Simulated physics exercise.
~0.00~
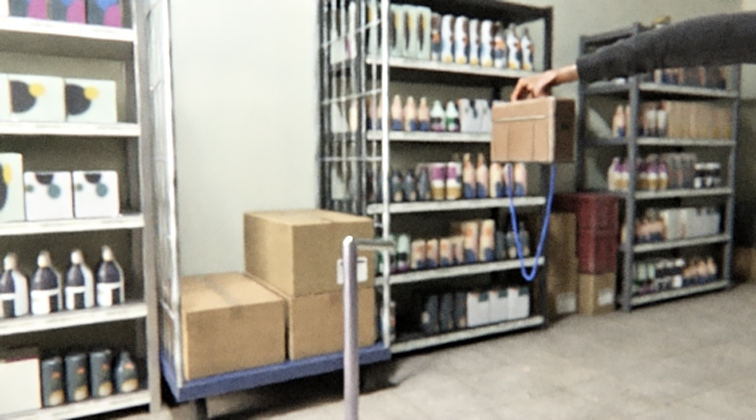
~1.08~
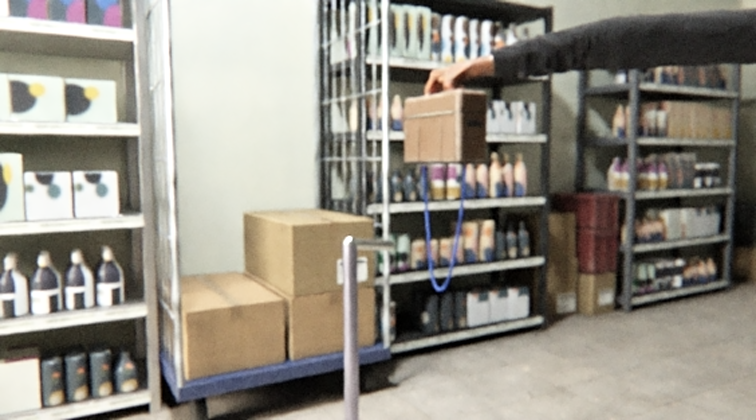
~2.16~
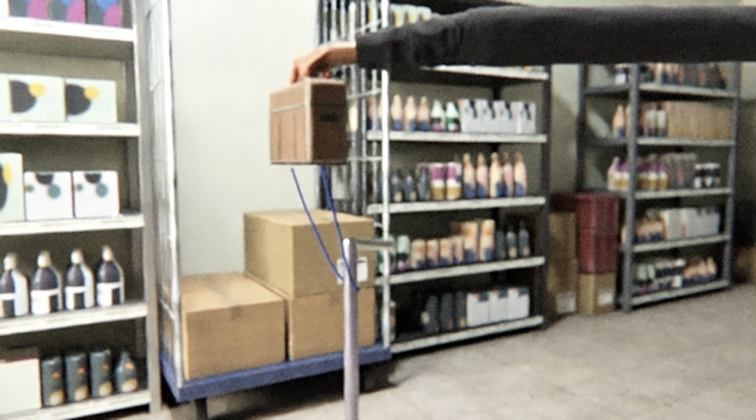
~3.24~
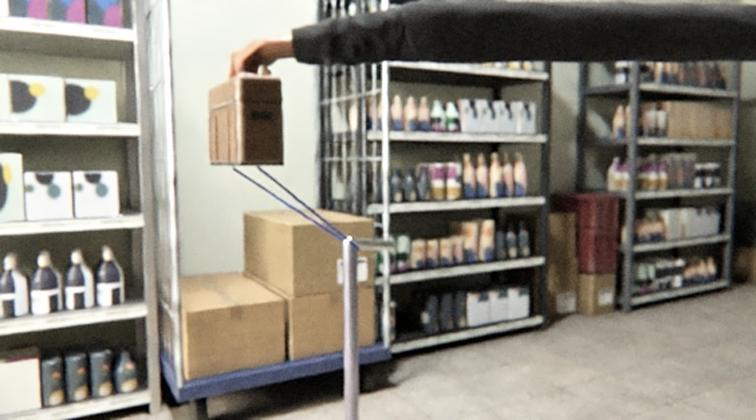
A hand reaching in from the right, in a dark sleeve, carries a brown case with a blue loop of cord dangling beneath it. The still view looks across a storeroom with shelves of bottles and boxes, cardboard boxes on a blue cart, and a pale post with a hook in the foreground. The case moves left, upright and level, nearing the post. As it passes over, the loop meets the post near the hook and starts to slant. The case continues a little farther left until the cord stretches tight back to the post, and the snagged case and hand are stopped.
